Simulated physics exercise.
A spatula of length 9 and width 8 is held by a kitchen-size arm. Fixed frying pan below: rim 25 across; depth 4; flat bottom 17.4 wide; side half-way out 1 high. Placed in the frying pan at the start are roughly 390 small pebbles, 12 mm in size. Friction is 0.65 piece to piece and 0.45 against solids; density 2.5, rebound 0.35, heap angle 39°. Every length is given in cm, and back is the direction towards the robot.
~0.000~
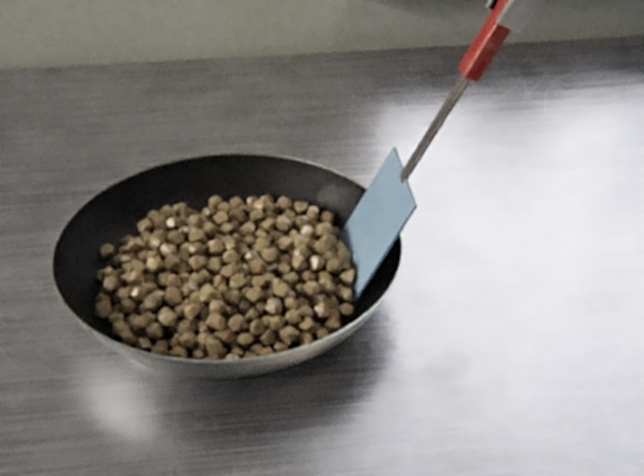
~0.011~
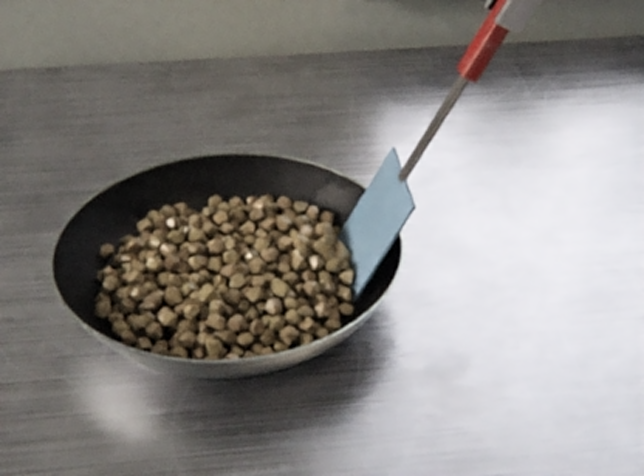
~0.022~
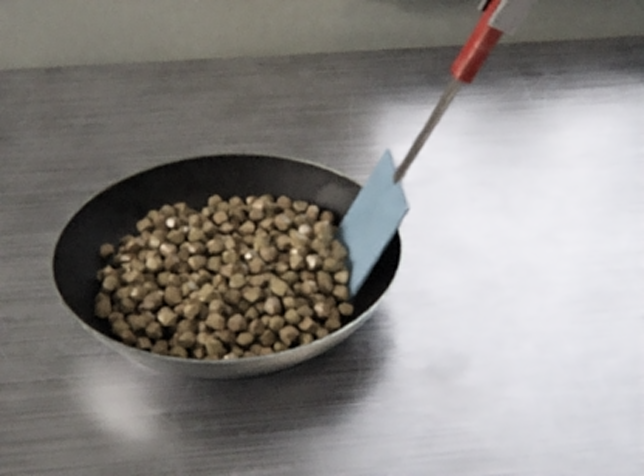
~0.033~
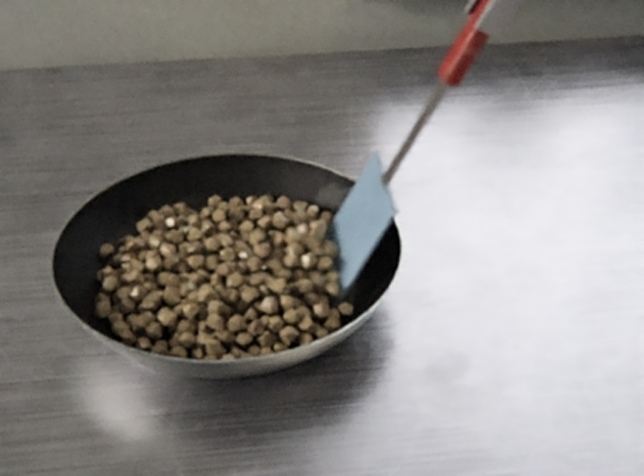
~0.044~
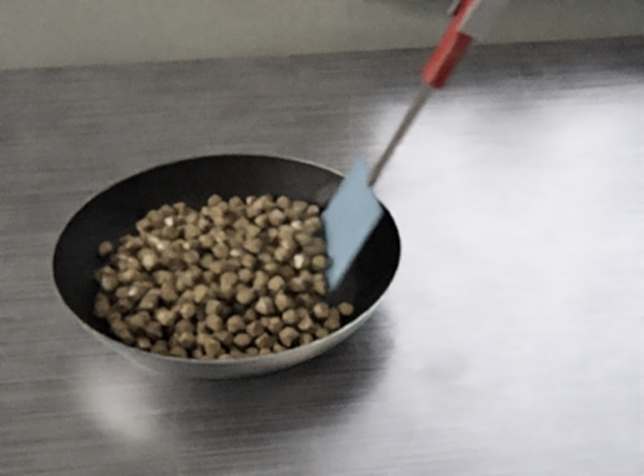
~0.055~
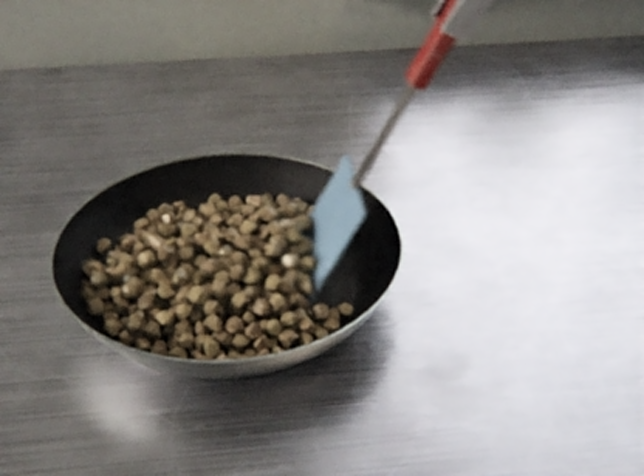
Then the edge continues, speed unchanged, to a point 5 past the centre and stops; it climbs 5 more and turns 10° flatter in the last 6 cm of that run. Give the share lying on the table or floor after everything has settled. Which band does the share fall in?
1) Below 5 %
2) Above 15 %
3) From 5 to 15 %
From 5 to 15 %.
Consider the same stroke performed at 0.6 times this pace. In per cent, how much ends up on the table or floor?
Near 5 in a hundred.
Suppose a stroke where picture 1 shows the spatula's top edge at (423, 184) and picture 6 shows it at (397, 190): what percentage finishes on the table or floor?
Close to 0 in a hundred.
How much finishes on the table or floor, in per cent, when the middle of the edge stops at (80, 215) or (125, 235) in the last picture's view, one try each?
35 % and 20 %.
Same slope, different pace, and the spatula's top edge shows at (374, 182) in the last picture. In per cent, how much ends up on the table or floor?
Roughly 0 per cent.
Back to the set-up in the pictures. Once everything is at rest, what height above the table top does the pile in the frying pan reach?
It reaches around 5.0 cm.
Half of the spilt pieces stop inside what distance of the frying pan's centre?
Roughly 26 cm from the middle.
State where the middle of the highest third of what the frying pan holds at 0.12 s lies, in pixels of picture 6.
Centre: Roughly (170, 255) in the last picture.
After 0.09 s, sloping 63°, highest piece 5 above the table; 389 in the frying pan.
After 0.12 s, sloping 59°, highest piece 6 above the table; 387 in the frying pan, 2 on the blade or in flight.
After 0.34 s, sloping 53°, highest piece 5 above the table; 348 in the frying pan, 40 on the table or floor, 1 on the blade or in flight.
After 1.39 s, sloping 53°, highest piece 5 above the table; 348 in the frying pan, 41 on the table or floor.
At rest, 348 in the frying pan, 41 on the table or floor. That is 11 % on the table or floor.
